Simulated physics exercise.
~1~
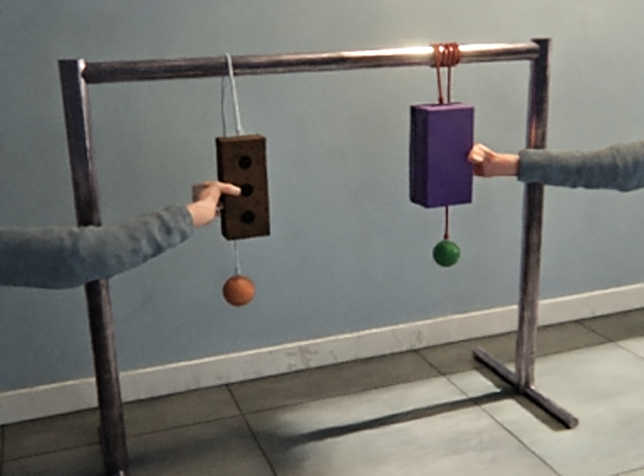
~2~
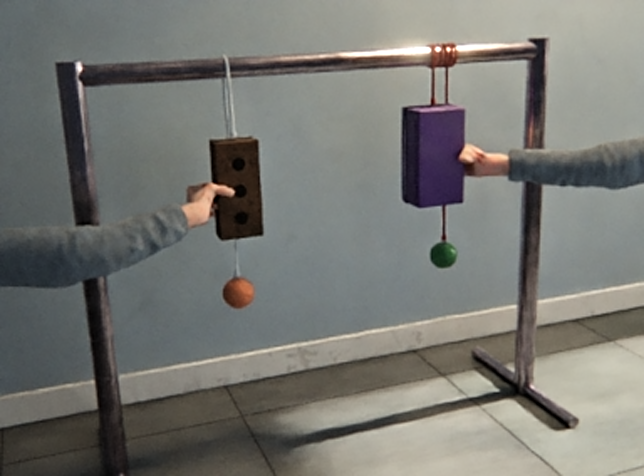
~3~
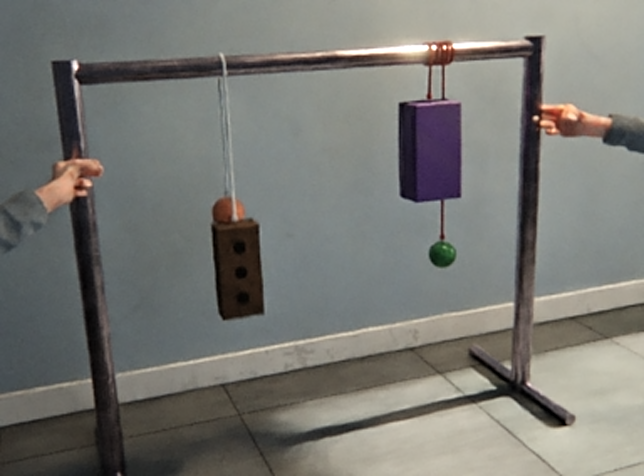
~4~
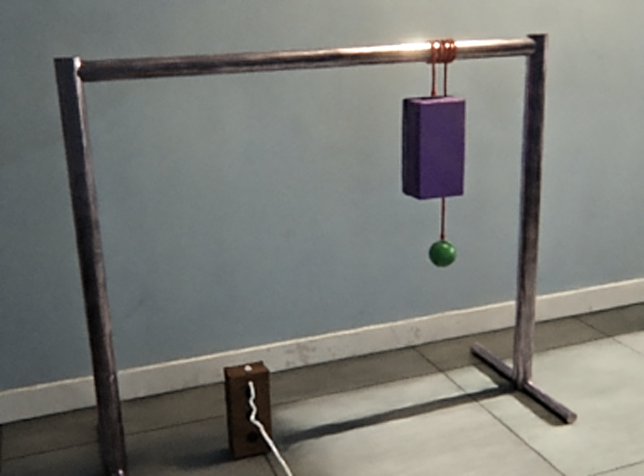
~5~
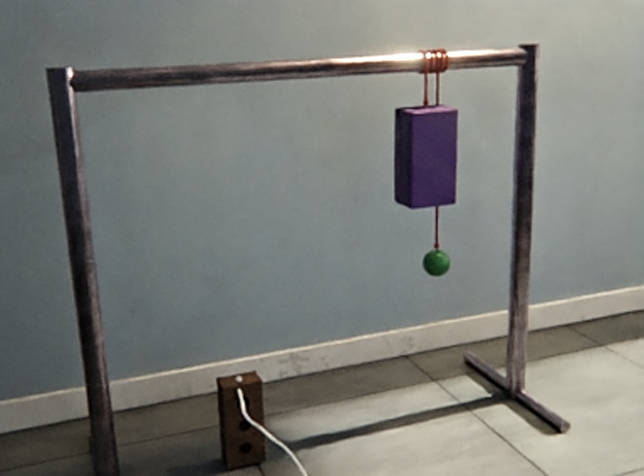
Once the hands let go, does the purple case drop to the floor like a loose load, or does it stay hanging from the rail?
It stays hanging from the rail at about the same height, with its red lace wrapped around the bar. Only the brown brick drops to the floor.
